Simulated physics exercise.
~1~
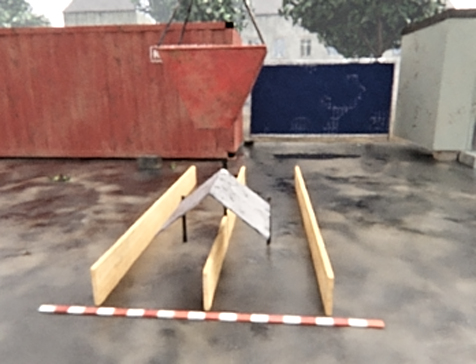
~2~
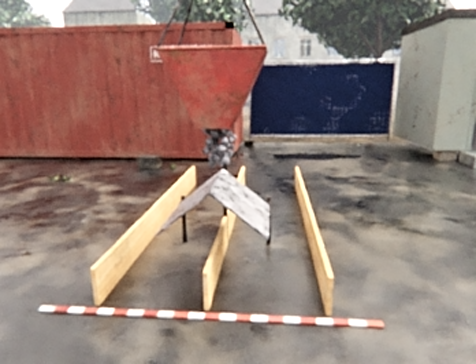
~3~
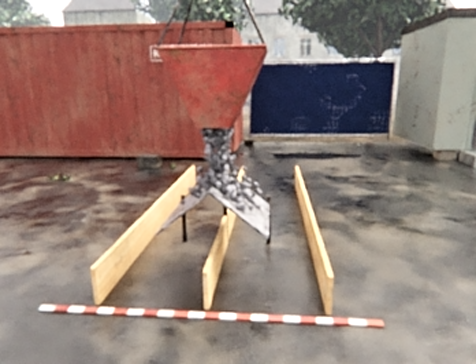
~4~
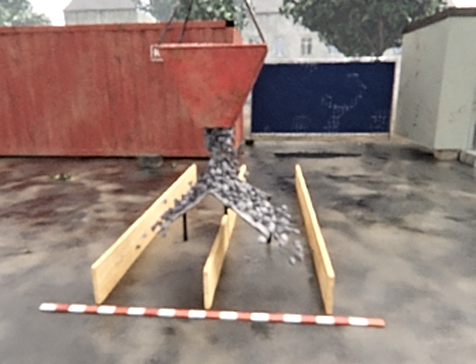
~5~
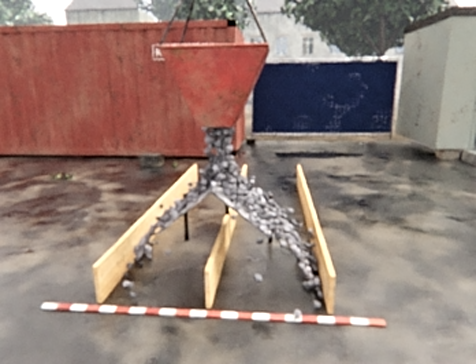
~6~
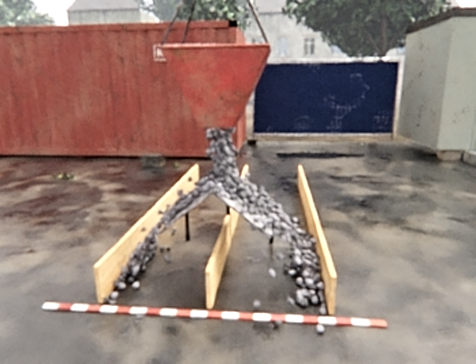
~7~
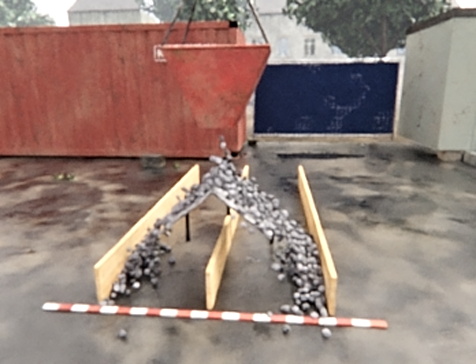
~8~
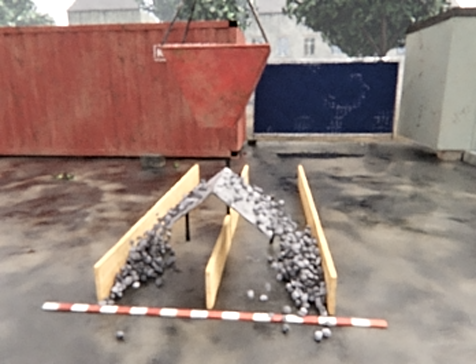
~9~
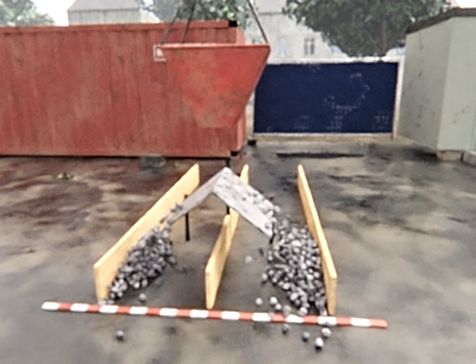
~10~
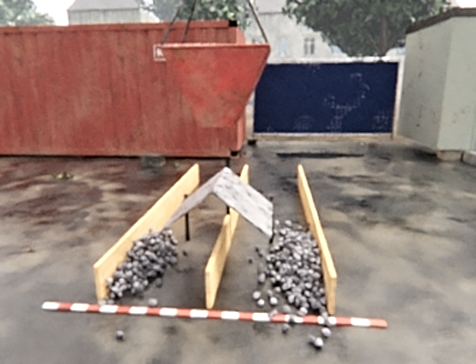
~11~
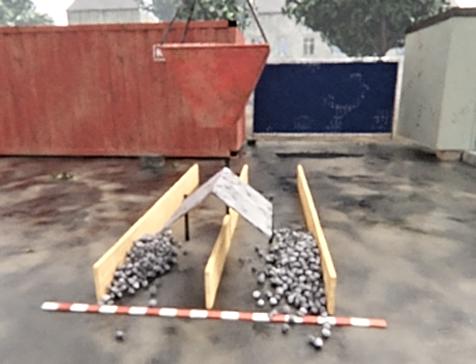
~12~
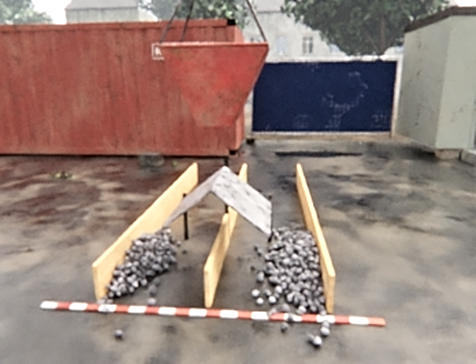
We see a red skip hanging above a peaked steel plate and three wooden boards as grey stones pour from its bottom, split over the two slopes and slide down, settling in two heaps between the boards, the right one larger, with a few stones strayed out front.
